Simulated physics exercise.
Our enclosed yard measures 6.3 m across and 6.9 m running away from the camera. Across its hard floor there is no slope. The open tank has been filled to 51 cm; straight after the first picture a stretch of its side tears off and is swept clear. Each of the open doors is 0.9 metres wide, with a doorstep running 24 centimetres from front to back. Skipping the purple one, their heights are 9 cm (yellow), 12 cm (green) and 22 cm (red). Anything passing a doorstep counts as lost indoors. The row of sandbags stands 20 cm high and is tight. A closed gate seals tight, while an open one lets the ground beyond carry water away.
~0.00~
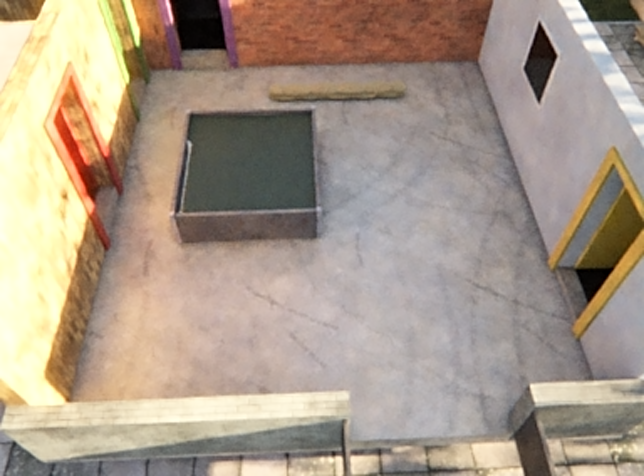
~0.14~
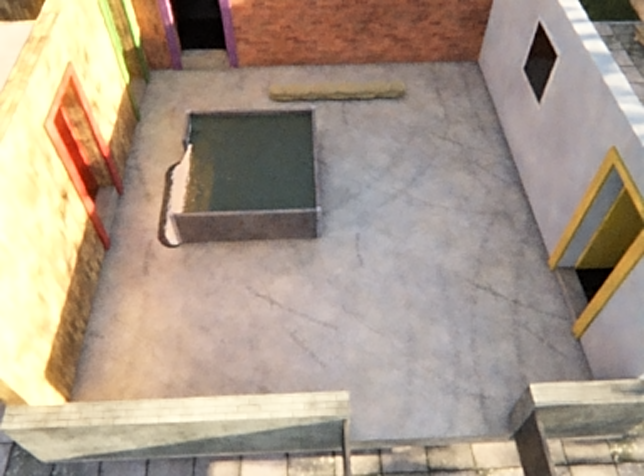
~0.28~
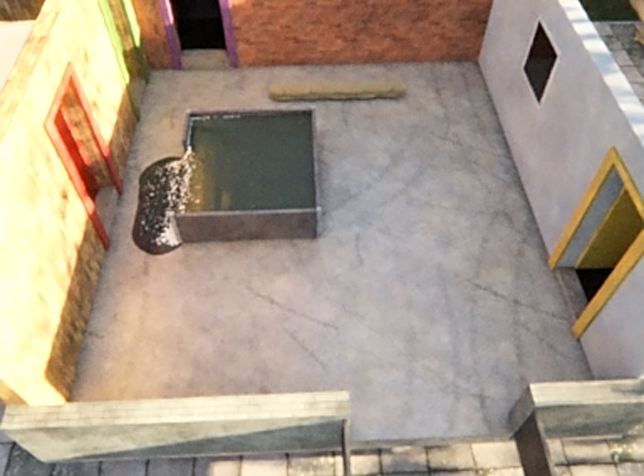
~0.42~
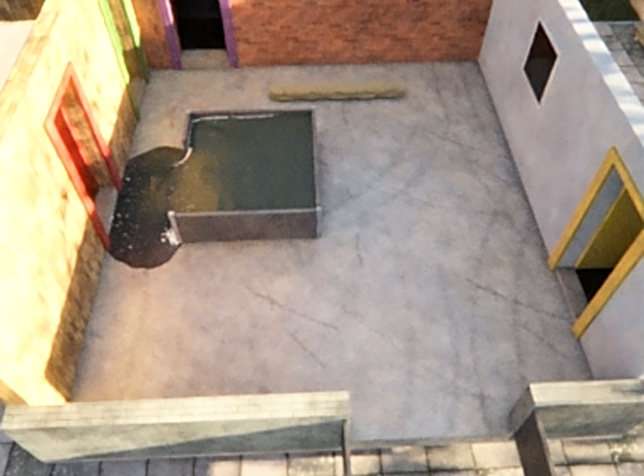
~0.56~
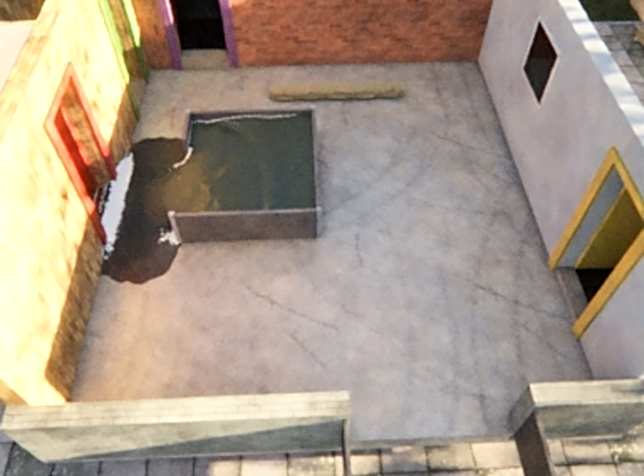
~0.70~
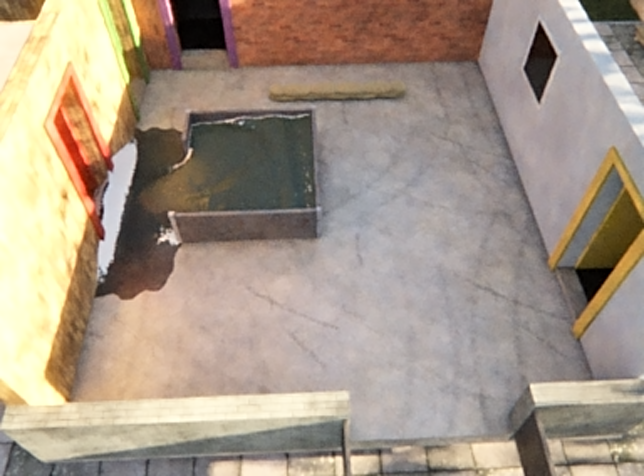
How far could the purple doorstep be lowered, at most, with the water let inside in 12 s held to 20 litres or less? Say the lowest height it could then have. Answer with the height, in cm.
It could then stand at about 12 cm.
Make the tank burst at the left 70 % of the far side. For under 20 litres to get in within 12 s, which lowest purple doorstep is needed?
A minimum of about 26 cm.
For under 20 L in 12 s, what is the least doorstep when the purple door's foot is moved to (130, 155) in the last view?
Roughly 17 cm.
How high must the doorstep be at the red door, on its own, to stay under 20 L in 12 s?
Roughly 35 cm at red.
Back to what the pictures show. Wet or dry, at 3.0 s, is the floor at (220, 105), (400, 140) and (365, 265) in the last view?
So the three spots come out swamped, spared, spared, in that order.
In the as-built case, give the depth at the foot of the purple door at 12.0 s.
5.0 cm.
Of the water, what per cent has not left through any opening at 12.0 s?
About 88 per cent.
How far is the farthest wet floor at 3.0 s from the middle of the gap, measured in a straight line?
Around 4.2 m from the gap.
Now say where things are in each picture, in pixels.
The first picture shows the open tank at (249, 161) is whole and still, 51 cm deep; the purple door at (197, 19) is dry.
In the second picture, the gap is at (185, 193), the front 0.3 m out at (164, 236); the back of the open tank holds 51 cm.
In the third picture, water pours out at (186, 195) and has run 0.7 m, to (144, 194); about 9 cm deep outside, 51 cm at the back.
In the fourth picture, water pours out at (186, 196) and has run 1.1 m, to (127, 167); about 8 cm deep outside, 51 cm at the back.
In the fifth picture, the gap is at (186, 196), the front 1.2 m out at (100, 200); the back of the open tank holds 51 cm.
In the sixth picture, the front is at (135, 135), 1.3 m from the gap at (186, 195); 2.7 m2 of floor is wet, 47 cm left at the back; the purple door at (197, 19), 3.4 m from the gap, is still 2.1 m from the nearest water.
After 1.4 s water covers 10 % of the floor, deepest (40 cm) near (115, 215); it has not reached the purple door.
After 3.0 s water covers 30 % of the floor, deepest (27 cm) near (63, 432); 16 cm at the purple door, 0 litres in over its 24 cm doorstep.
After 12.0 s water covers 95 % of the floor, deepest (8 cm) near (329, 174); 5 cm at the purple door, 0 litres in over its 24 cm doorstep.
At the purple door as built, the water arrived by 2.0 s and peaked near 16 cm at 3.2 s.
Run again over the same 12 s with other heights there, 39 litres in over 10 cm, 9 litres over 13.5 cm. The limit of 20 litres is kept from about 12 cm up.
